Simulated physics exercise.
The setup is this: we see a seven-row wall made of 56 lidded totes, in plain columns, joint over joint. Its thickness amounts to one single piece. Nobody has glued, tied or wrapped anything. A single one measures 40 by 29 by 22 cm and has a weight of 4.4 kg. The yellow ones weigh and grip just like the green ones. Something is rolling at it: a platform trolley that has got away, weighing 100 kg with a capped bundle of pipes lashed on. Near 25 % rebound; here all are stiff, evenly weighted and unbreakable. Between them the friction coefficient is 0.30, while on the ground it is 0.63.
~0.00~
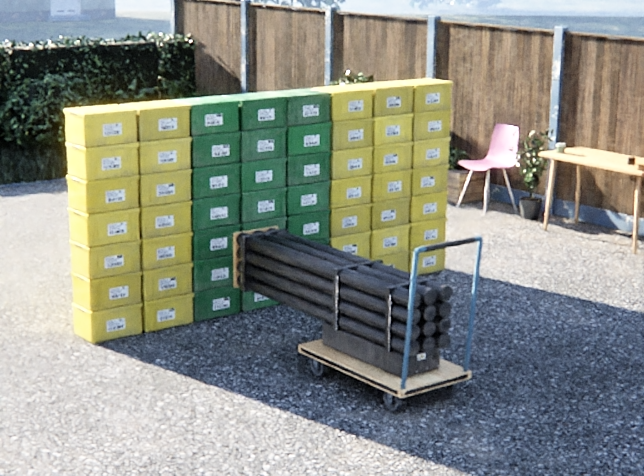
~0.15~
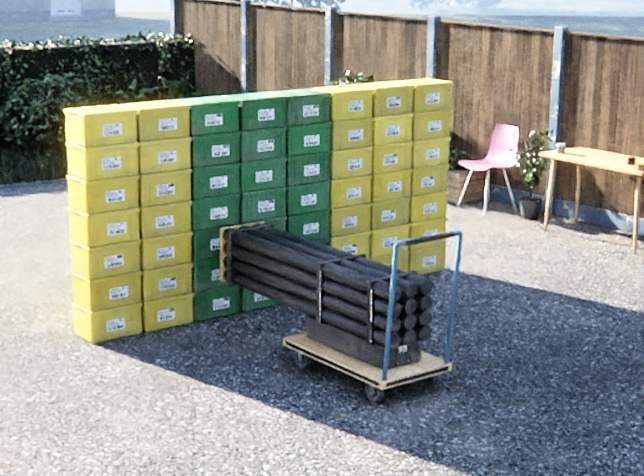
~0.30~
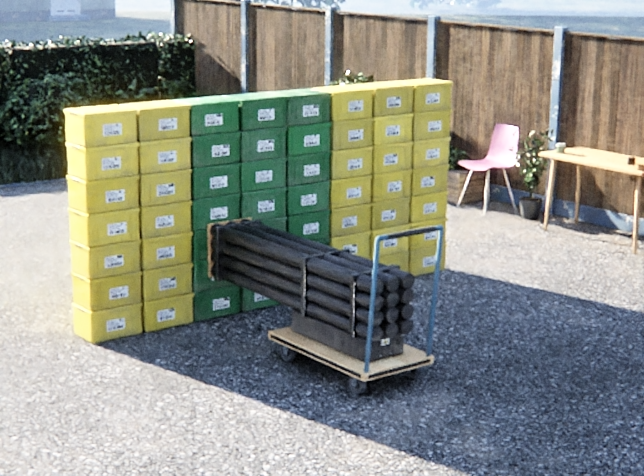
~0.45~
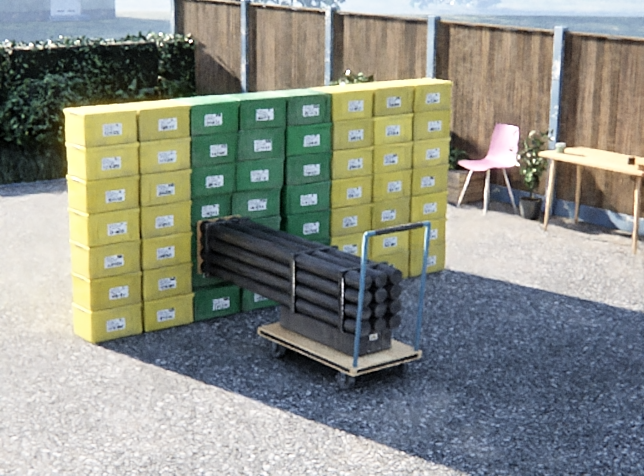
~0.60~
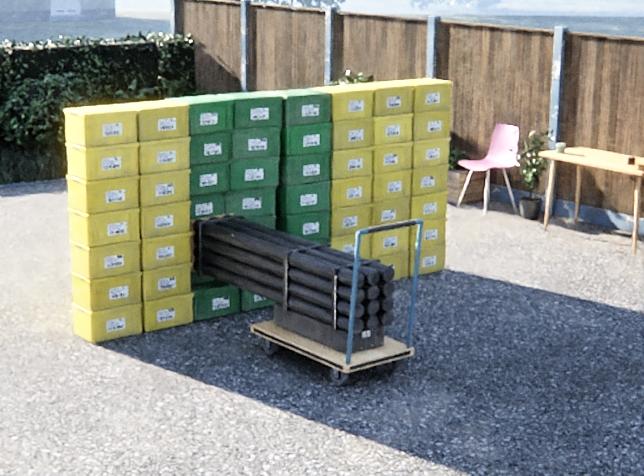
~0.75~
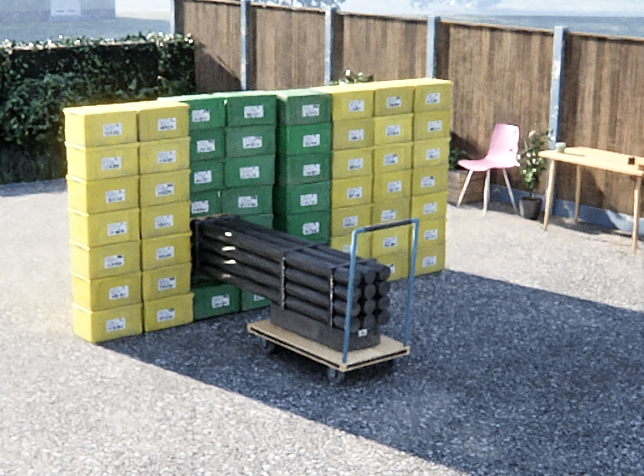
The clip opens with a trolley carrying a bundle of dark poles rolling leftward toward a wall of yellow and green lidded totes. The poles' front end meets the green section, then presses into it, shoving some green totes backward out of line while the yellow ones stay still.
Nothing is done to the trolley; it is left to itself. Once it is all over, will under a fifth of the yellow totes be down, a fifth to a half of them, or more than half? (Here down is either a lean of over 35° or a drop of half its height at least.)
Proportion down: Below twenty percent.
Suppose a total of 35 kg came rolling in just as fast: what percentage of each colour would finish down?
You'd get yellow 0 and green 0 percent.
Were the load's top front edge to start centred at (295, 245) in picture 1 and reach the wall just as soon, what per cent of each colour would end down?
Yellow 0%, green 60%.
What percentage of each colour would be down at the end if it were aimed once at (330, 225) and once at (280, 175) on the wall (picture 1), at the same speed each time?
First try then second: Yellow 20 and 0, green 30 and 50 per cent.
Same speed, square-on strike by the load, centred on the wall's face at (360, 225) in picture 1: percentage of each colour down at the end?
Result - yellow: 30 %; green: 0 %.
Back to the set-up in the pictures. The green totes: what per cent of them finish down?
For green, it's 60 per cent down at the end.
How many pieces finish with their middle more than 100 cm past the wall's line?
Estimate: Roughly 8 of them.
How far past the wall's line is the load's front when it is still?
About 20 centimetres.
After 0.98 s, load 22 cm past the wall's line, stopped; none of the 35 yellow totes down (0 of 56 in all colours); top yellow tote unmoved.
After 1.28 s, load 22 cm past the wall's line, stopped; none of the 35 yellow totes down (6 of 56 in all colours); top yellow tote unmoved.
After 1.54 s, load 22 cm past the wall's line, stopped; none of the 35 yellow totes down (12 of 56 in all colours); top yellow tote unmoved.
In the end (2.8 s), load 22 cm past the wall's line, stopped; none of the 35 yellow totes down (12 of 56 in all colours); top yellow tote unmoved; top green tote unmoved. That is 0 per cent. From the last view, middles, top yellow tote near (422, 96), top green tote near (300, 107).
